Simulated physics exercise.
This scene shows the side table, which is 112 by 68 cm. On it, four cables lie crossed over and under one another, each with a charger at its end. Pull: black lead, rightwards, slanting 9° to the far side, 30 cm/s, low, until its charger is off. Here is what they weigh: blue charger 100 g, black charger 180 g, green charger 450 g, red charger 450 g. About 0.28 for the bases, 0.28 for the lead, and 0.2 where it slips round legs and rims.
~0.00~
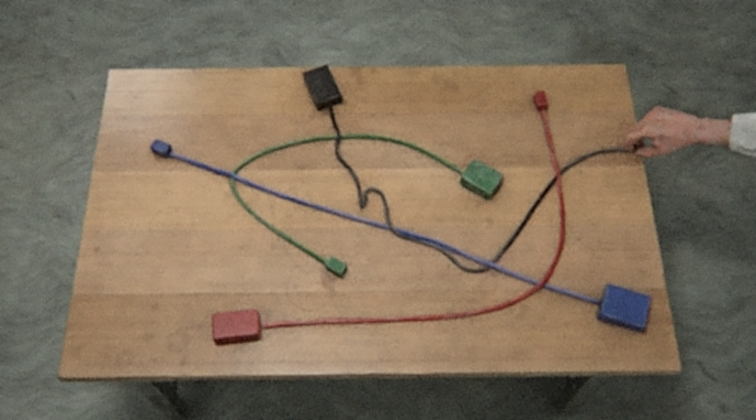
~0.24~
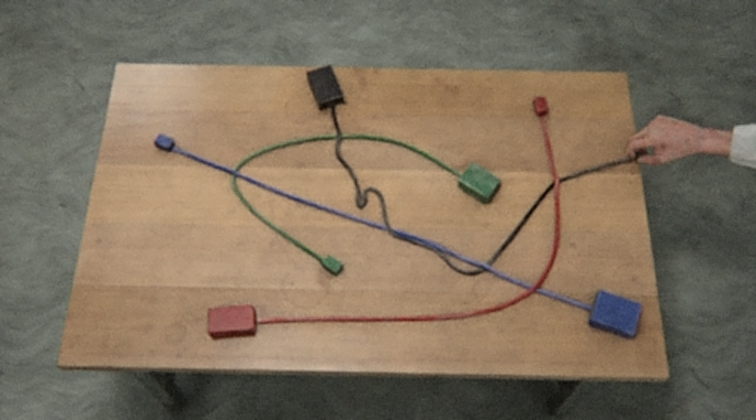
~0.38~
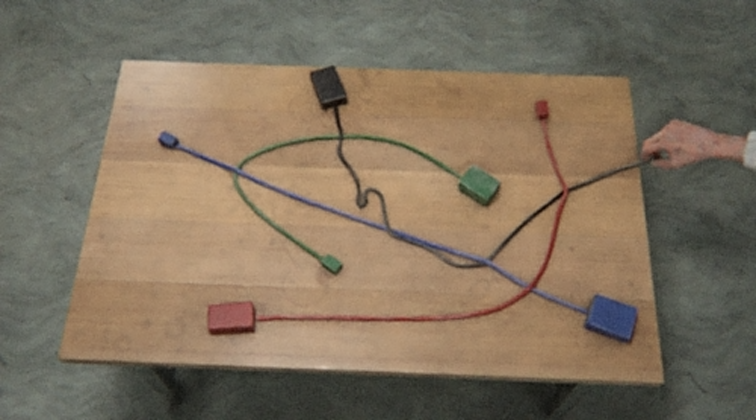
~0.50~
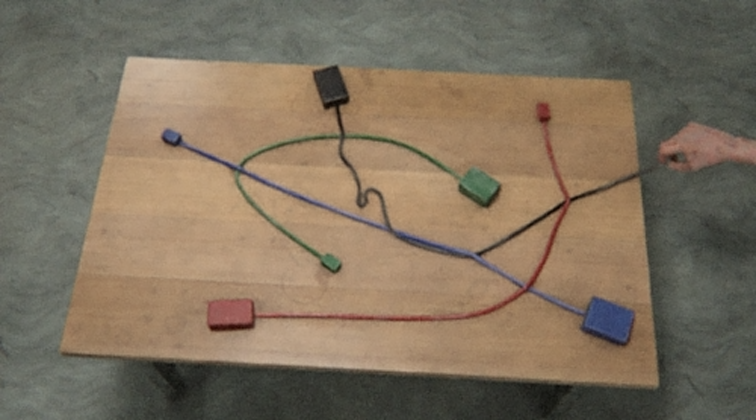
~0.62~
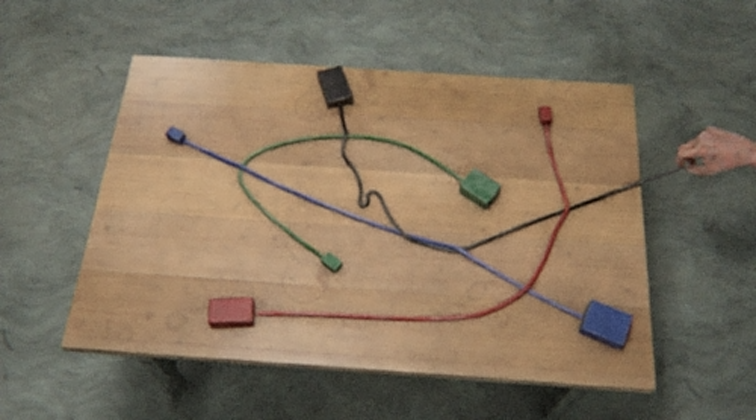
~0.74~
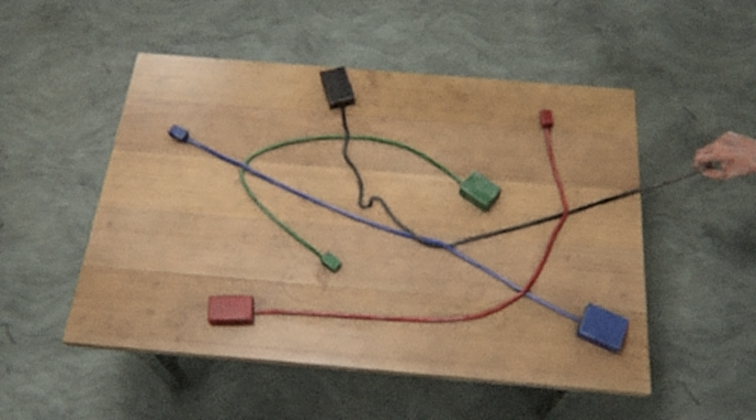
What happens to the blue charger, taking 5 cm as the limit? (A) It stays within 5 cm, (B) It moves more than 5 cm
B, it moves more than 5 cm.
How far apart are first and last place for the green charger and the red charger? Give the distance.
Green charger near 8 cm, red charger near 10 cm.
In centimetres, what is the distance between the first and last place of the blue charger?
About: Blue charger off the top.
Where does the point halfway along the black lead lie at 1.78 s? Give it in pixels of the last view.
Halfway point, last view: Approx. (604, 193).
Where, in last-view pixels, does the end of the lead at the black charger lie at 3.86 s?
At about pixel (650, 206).
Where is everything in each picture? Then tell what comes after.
Blue charger (626, 305); crossings (233, 176) blue over green, (336, 136) black over green, (357, 222) black over blue, (489, 267) blue over black, (543, 284) red over blue, (557, 176) red over black; black lead runs through (525, 221) (444, 251) (377, 190) (336, 151); grip (633, 150), in the first picture.
Black lead runs through (439, 253) (337, 150); grip (635, 157), in the second picture.
Black lead runs through (438, 254) (339, 150); grip (649, 161), in the third picture.
Black lead runs through (441, 251) (340, 150); grip (666, 163), in the fourth picture.
Black lead runs through (453, 251) (343, 150); grip (684, 167), in the fifth picture.
Blue charger (604, 326); black lead runs through (568, 213) (465, 241) (384, 204) (344, 150); grip (700, 171), in the sixth picture.
After 1.8 s, the black lead's tail end at (387, 130); black charger 10 cm off its start, blue plug 7 cm off its start, green charger 1 cm off its start.
After 2.8 s, the black lead's tail end at (499, 201); black charger 42 cm off its start, blue plug 20 cm off its start, green charger 6 cm off its start.
After 3.9 s, the black lead's tail end at (650, 206); blue charger 1 cm off its start at (607, 320), black charger 66 cm off its start at (632, 190), blue plug 39 cm off its start at (348, 183).
After 4.9 s, the black lead has left the top; blue charger over the edge, blue plug over the edge, black charger over the edge.
After 5.4 s, the black lead has left the top; blue charger over the edge, blue plug over the edge, black charger over the edge, red plug over the edge.
